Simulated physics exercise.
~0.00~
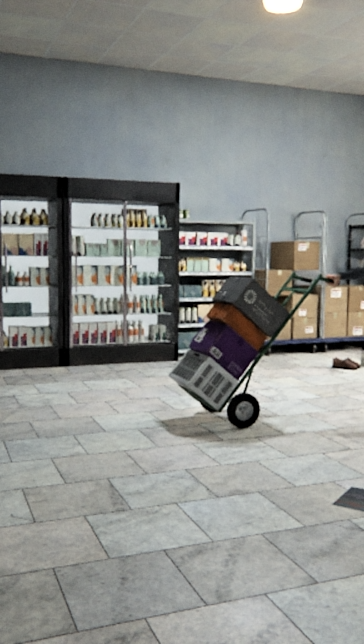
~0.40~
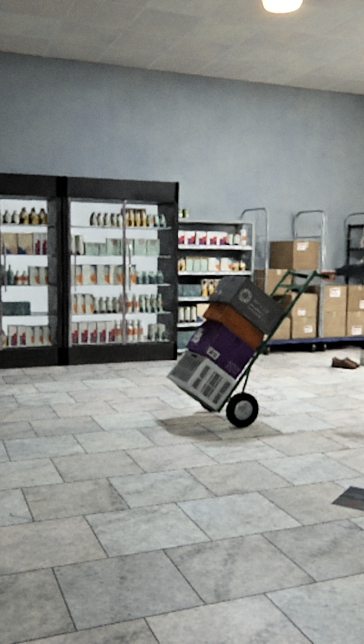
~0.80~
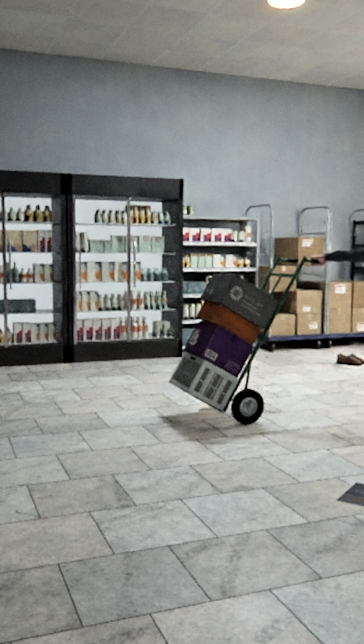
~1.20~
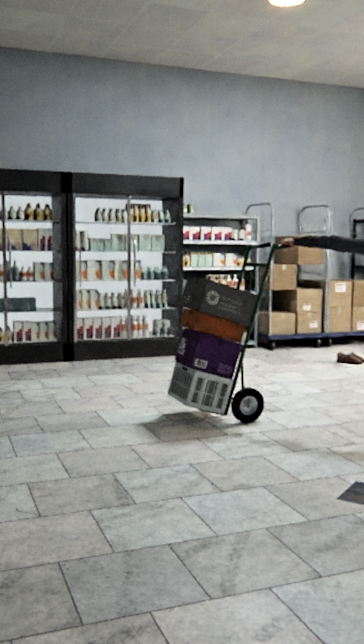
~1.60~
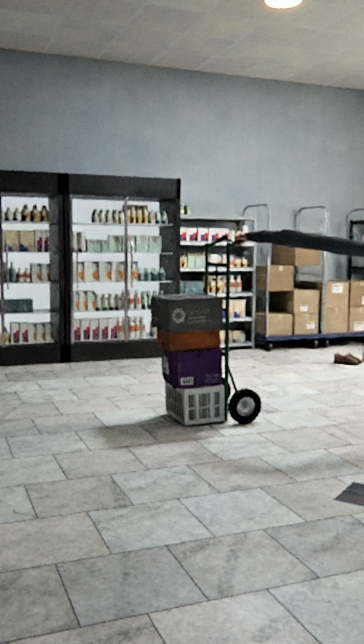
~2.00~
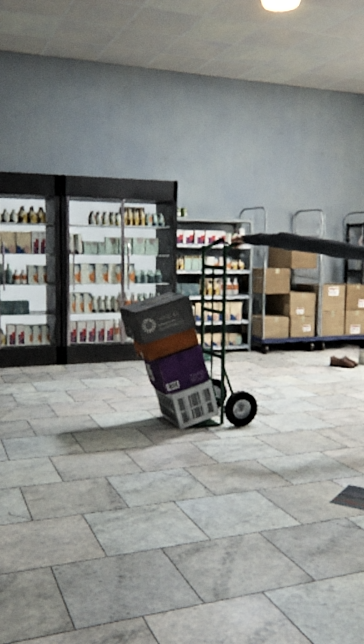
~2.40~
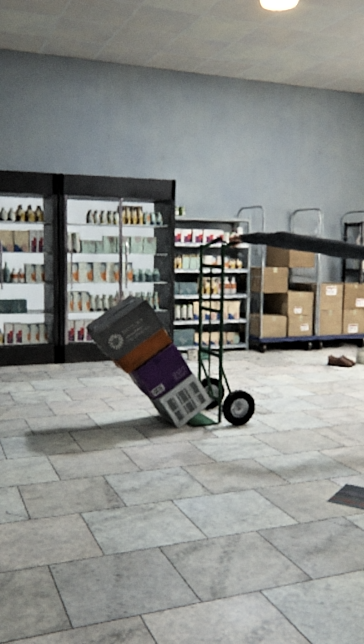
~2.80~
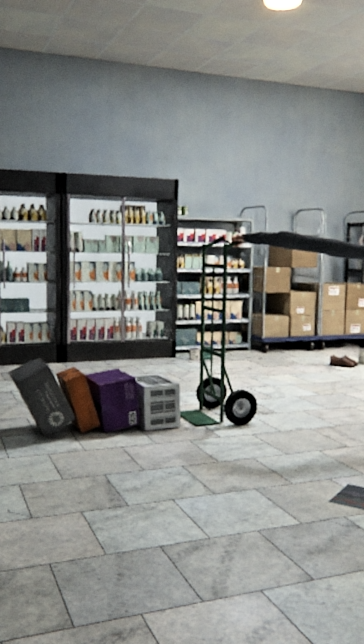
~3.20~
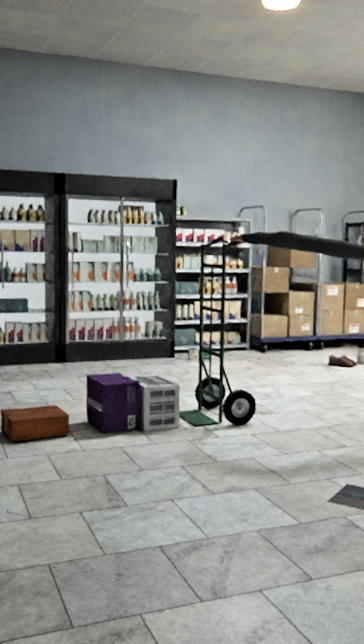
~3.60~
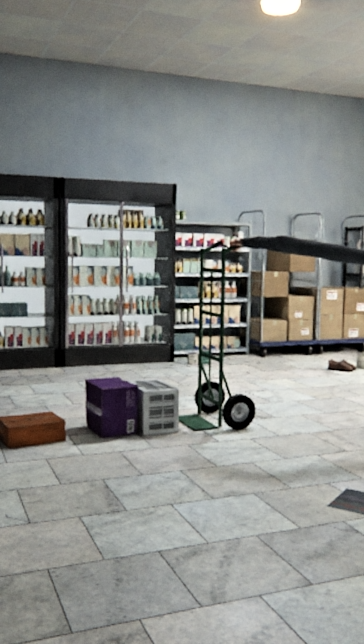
Stacked boxes on a tilted sack truck swinging upright, then toppling left and spilling across the tiled floor beside the standing truck.
